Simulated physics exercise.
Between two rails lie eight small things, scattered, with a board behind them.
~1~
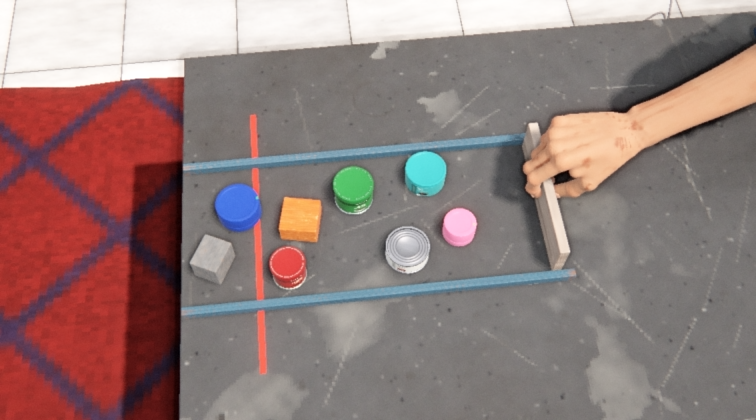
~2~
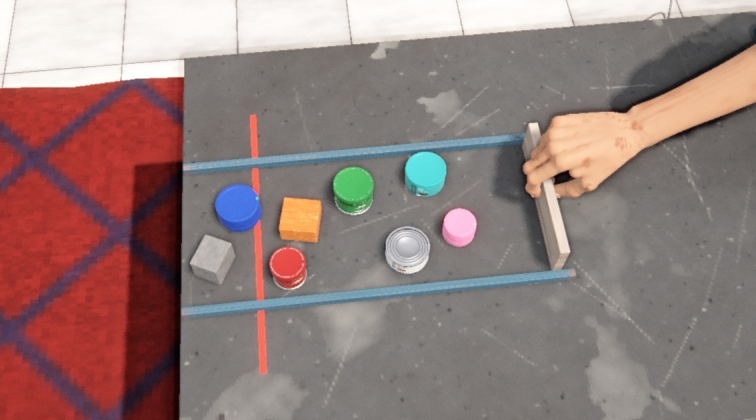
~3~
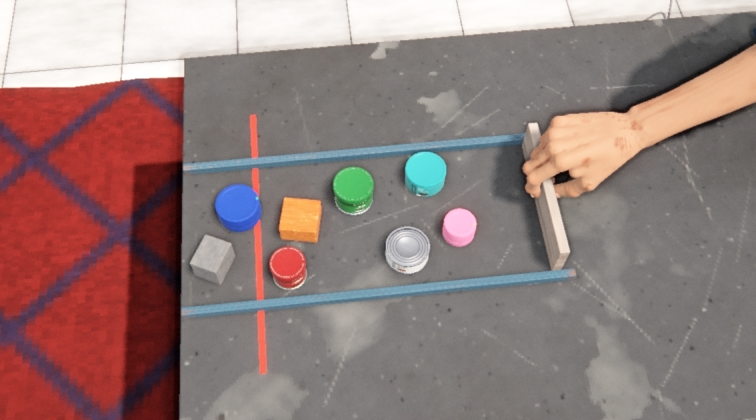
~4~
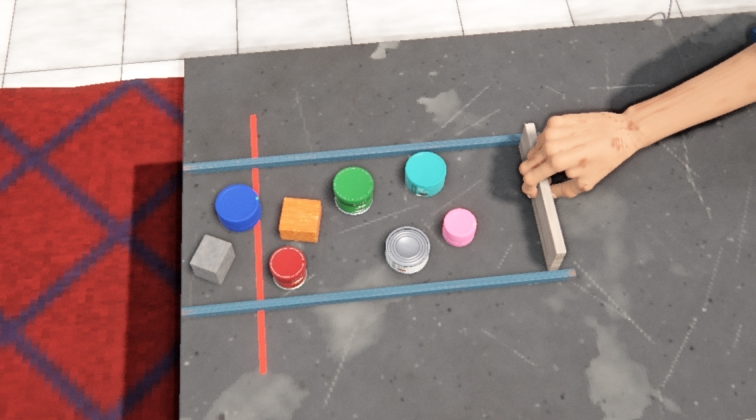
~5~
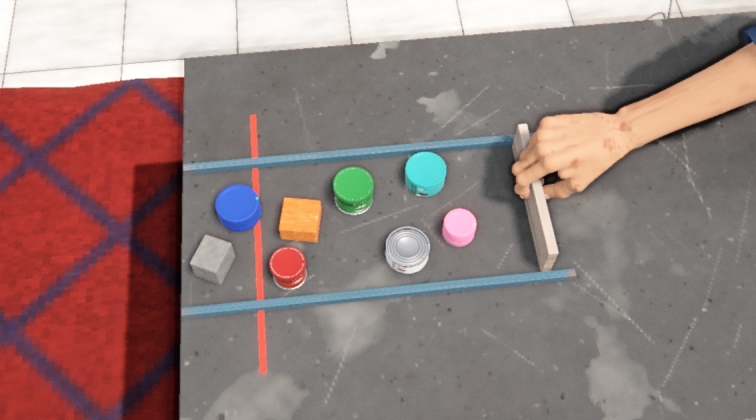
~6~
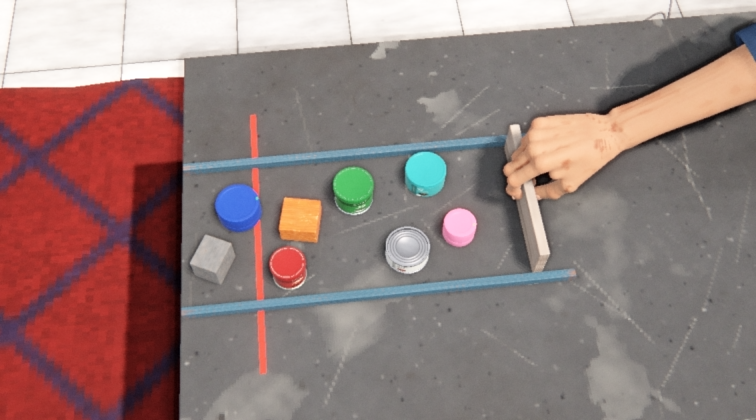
A hand held a board still at the right end of two blue rails, then slid it slightly left toward the small tubs, lids and blocks between them, which all stayed where they were.
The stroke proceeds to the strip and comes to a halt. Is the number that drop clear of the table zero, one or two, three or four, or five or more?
It is one or two.
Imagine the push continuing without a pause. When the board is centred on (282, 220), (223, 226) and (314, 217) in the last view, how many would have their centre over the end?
0, 4 and 0.
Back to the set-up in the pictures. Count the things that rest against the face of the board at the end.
Counting them up gives 3.
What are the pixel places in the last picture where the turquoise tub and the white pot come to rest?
Result: One about (235, 182), other about (237, 282).
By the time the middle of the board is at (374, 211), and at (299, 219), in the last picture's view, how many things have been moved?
First 5, after that 8.
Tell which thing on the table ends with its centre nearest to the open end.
It's the blue lid.
Soon after, none off yet; grey block at rest near (213, 260); blue lid at rest near (239, 208); red pot at rest near (289, 269).
In the end, the number that fall off is one or two; gone, grey block.
